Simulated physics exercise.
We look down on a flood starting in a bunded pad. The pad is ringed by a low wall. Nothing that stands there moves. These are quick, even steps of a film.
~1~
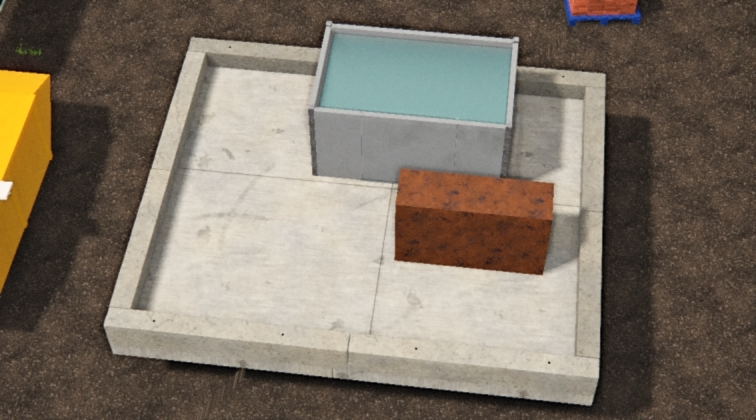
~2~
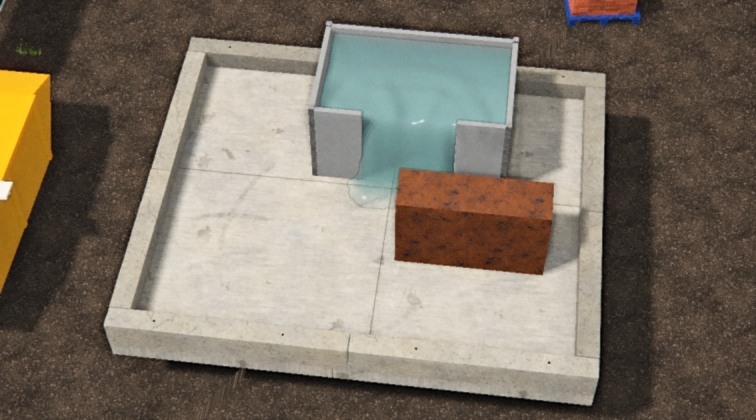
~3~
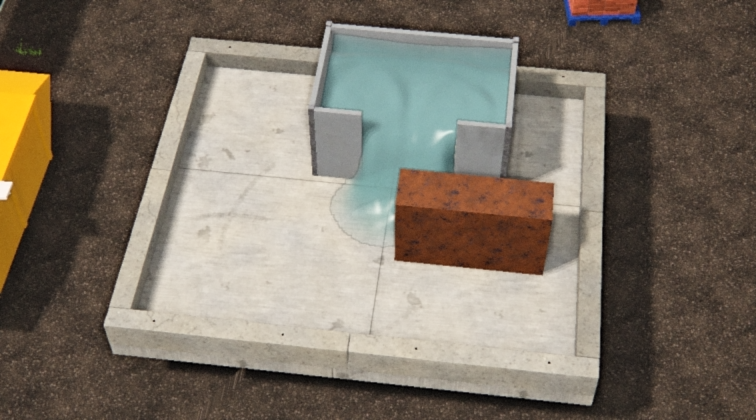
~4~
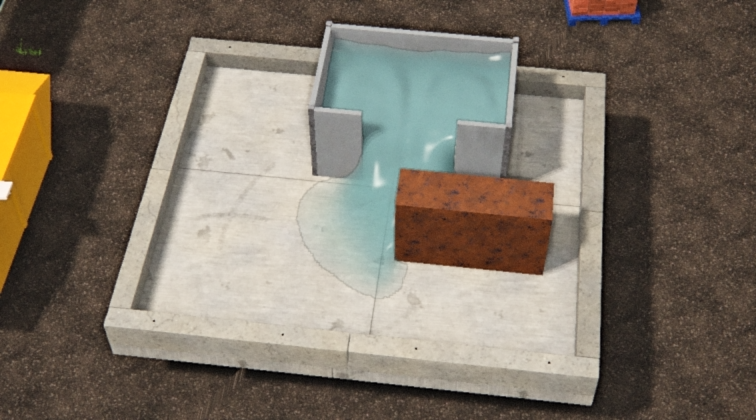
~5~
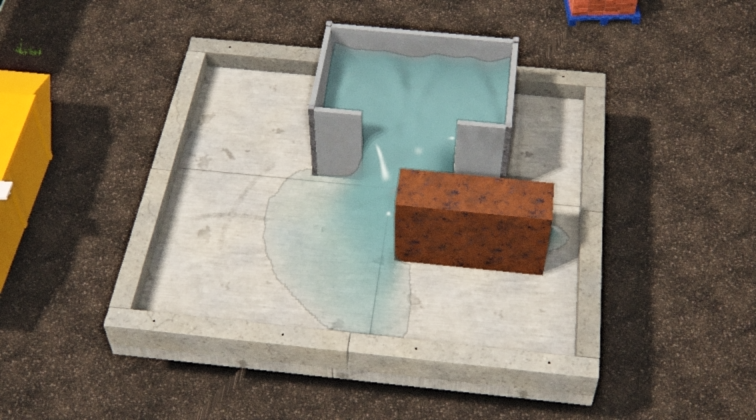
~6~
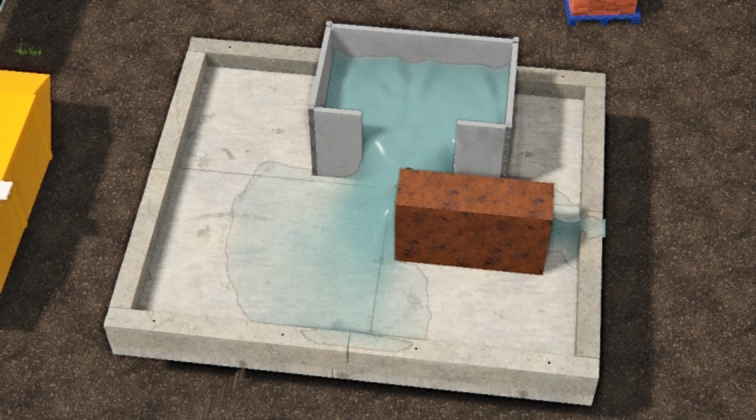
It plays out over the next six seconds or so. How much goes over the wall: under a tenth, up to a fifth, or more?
Over the wall goes from a tenth to a fifth.
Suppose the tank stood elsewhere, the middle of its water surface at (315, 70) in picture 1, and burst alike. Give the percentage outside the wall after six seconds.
Near 16 in a hundred.
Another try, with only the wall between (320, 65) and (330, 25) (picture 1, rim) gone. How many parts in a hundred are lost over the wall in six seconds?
Roughly 24 per cent.
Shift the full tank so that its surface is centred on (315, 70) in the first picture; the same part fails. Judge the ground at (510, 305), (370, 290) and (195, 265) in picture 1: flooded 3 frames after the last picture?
In that order: No water, awash, flooded.
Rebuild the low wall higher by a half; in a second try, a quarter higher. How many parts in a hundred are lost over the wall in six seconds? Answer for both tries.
Near 4 and 8 in a hundred.
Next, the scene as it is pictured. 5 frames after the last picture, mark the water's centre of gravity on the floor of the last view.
Near (400, 201).
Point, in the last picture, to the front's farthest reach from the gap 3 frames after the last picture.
Around (136, 321).
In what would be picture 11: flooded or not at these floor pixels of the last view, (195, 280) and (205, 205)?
In that order: Covered, flooded.
A moment on, water covers 50 % of the floor; the low wall has let 0 % over.
Next, water covers 60 % of the floor; the low wall has let 1 % over.
Then, water covers 70 % of the floor; the low wall has let 12 % over.
Later, water covers 80 % of the floor; the low wall has let 14 % over.
In the end, water covers 85 % of the floor; the low wall has let 14 % over.
